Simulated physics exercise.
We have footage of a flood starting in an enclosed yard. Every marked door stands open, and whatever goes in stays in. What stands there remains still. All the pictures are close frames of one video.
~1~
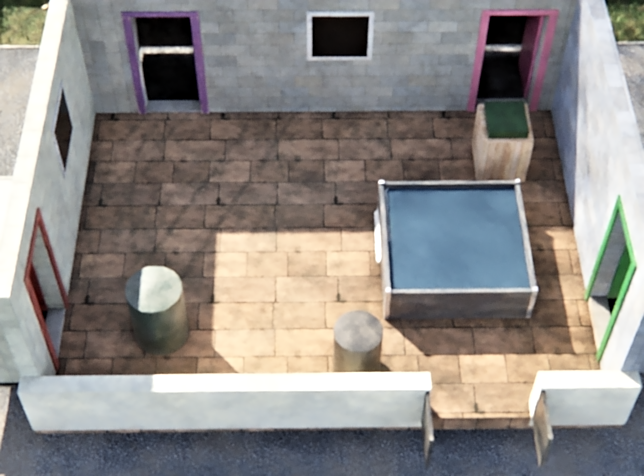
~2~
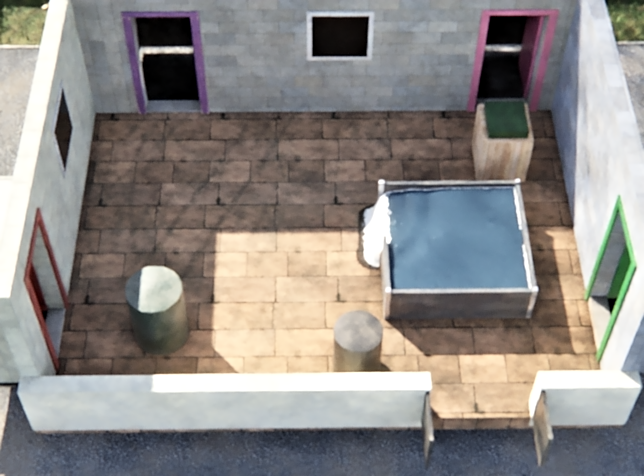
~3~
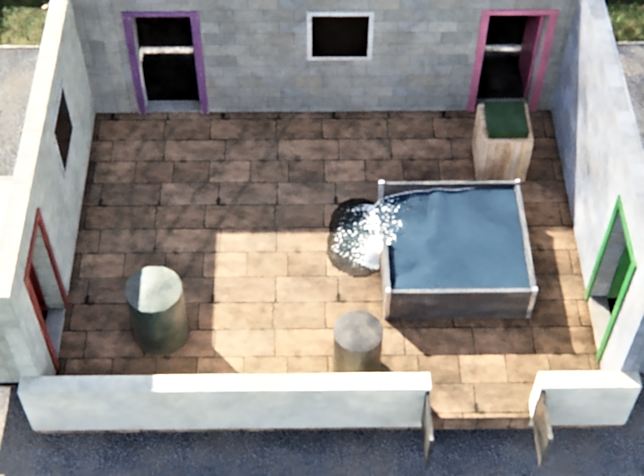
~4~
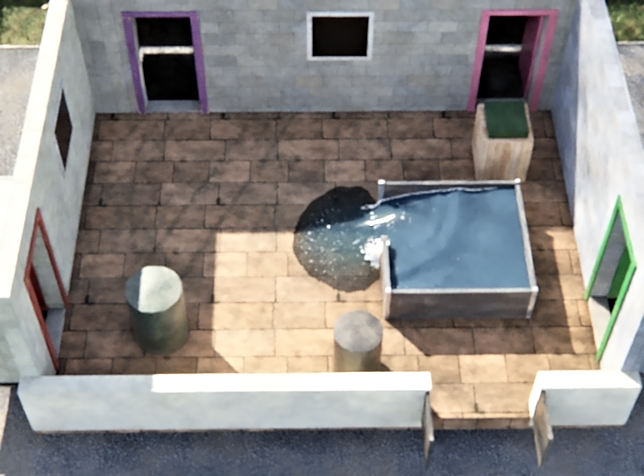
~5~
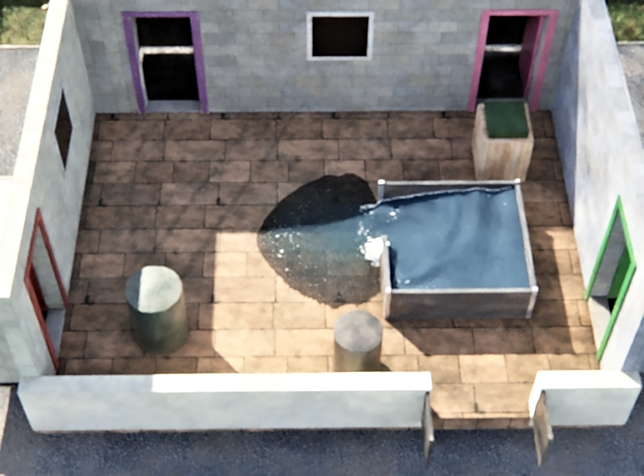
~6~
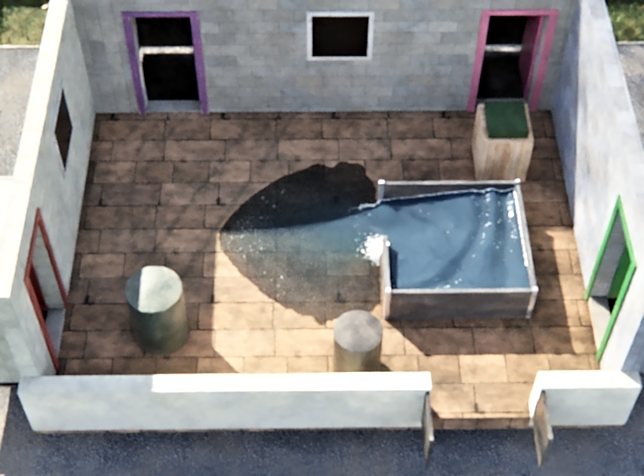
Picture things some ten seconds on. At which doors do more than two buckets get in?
In order: The purple door breaks the limit for sure; the green door respects the limit for sure; the pink door respects the limit for sure; the red door breaks the limit for sure.
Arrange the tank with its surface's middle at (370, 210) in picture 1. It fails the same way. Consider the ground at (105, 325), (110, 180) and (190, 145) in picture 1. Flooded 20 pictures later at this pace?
Hit, hit, hit.
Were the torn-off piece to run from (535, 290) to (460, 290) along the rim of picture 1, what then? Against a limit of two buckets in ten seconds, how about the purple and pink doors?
Here the purple door keeps within bounds, and the pink door gets too much.
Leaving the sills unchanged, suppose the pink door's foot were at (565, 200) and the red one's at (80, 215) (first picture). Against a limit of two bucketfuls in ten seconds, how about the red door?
Here the red door exceeds it.
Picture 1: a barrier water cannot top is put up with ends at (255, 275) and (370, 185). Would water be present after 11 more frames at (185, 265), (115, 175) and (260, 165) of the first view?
Results in sequence: Bone-dry / bone-dry / bone-dry.
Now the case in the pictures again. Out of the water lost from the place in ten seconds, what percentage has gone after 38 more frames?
That comes to 55 per cent, as I work it out.
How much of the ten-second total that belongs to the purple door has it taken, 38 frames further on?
80 %.
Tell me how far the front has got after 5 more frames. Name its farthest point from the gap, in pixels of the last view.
I would point to (105, 215).
A moment on, water covers 30 % of the floor; the purple door not reached, the green door not reached, the pink door not reached, the red door not reached.
Next, water covers 45 % of the floor; the purple door wet at the sill, nothing in, the green door not reached, the pink door not reached, the red door wet at the sill, nothing in.
Then, water covers 55 % of the floor; the purple door under two buckets in, the green door not reached, the pink door not reached, the red door under two buckets in.
Later, water covers 60 % of the floor; the purple door over two buckets in, the green door not reached, the pink door not reached, the red door over two buckets in.
In the end, water covers 80 % of the floor; the purple door over two buckets in, the green door not reached, the pink door wet at the sill, nothing in, the red door far over two buckets in.
